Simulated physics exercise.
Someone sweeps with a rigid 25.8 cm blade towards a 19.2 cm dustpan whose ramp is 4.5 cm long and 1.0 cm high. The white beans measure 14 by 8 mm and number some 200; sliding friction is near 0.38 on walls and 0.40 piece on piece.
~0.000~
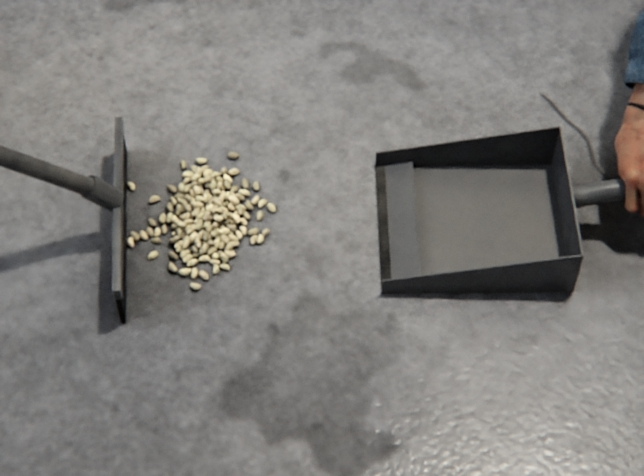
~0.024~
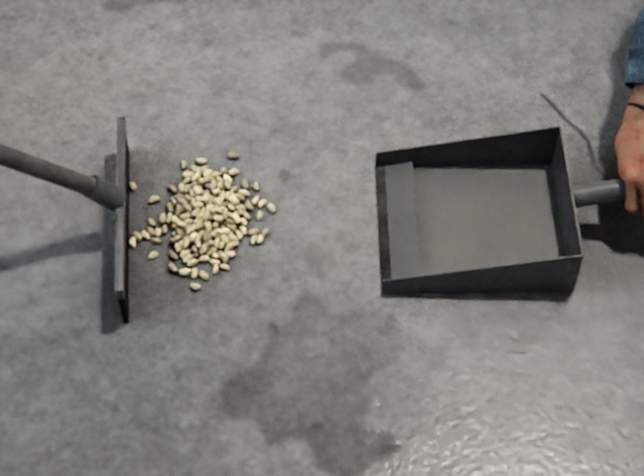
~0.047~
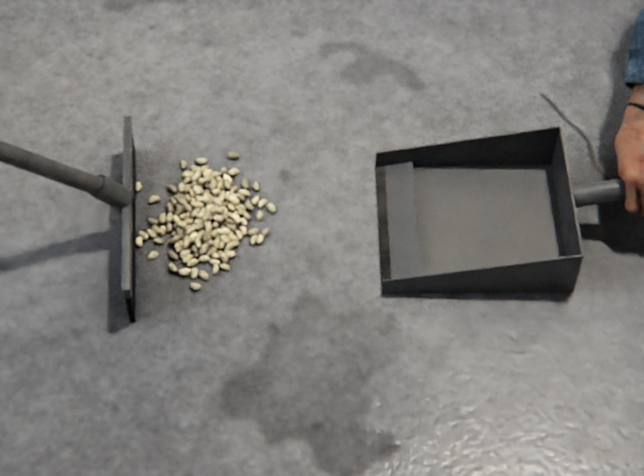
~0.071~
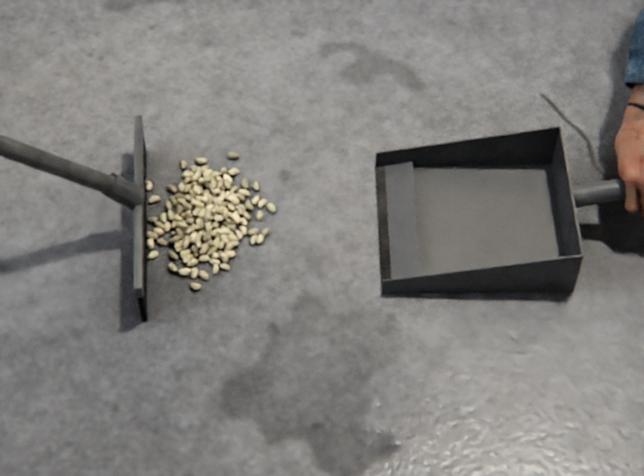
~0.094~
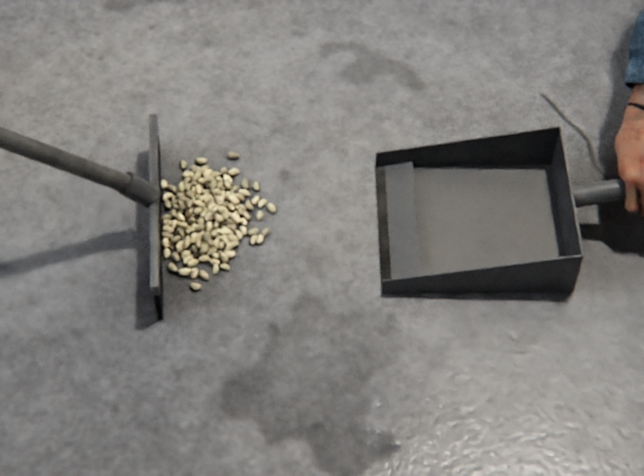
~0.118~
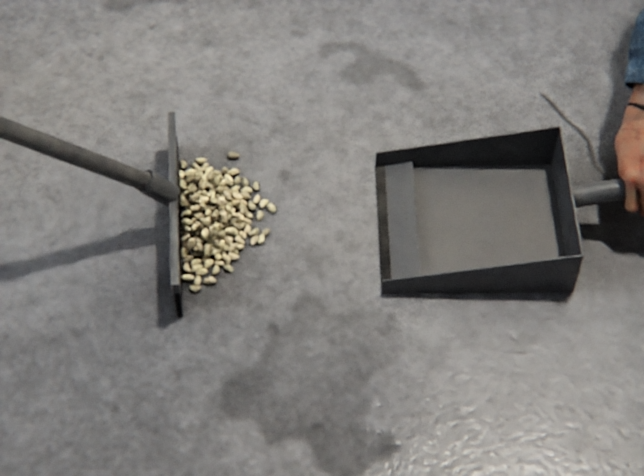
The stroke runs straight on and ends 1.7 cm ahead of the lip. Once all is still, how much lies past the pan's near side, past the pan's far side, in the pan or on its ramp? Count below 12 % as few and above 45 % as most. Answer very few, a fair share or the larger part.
Near side very few, far side a fair share, pan the larger part.
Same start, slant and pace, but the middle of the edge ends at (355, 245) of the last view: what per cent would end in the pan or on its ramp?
Some 55 per cent.
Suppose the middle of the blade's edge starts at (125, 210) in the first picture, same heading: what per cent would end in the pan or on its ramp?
Some 55 per cent.
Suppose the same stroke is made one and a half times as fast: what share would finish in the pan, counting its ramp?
Then about 65 per cent.
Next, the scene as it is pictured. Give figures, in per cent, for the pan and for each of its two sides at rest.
Near side 5, far side 20, pan 55.
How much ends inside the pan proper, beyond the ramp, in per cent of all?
Roughly 25 per cent.
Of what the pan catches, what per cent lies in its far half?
Some 60 per cent.
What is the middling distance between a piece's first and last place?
About 24 cm.
Then, at 0.24 s, middle of the blade 13 cm from the lip; 0 % over the lip, far side 10 %, near side 5 %.
After 0.33 s, middle of the blade 5 cm from the lip; 5 % over the lip, far side 20 %, near side 5 %.
After 0.55 s, middle of the blade 3 cm from the lip; 55 % over the lip, far side 20 %, near side 5 %.
At rest (3.0 s), near side 5 %, far side 20 %, pan 55 %, in front of the lip or behind the blade 20 %.
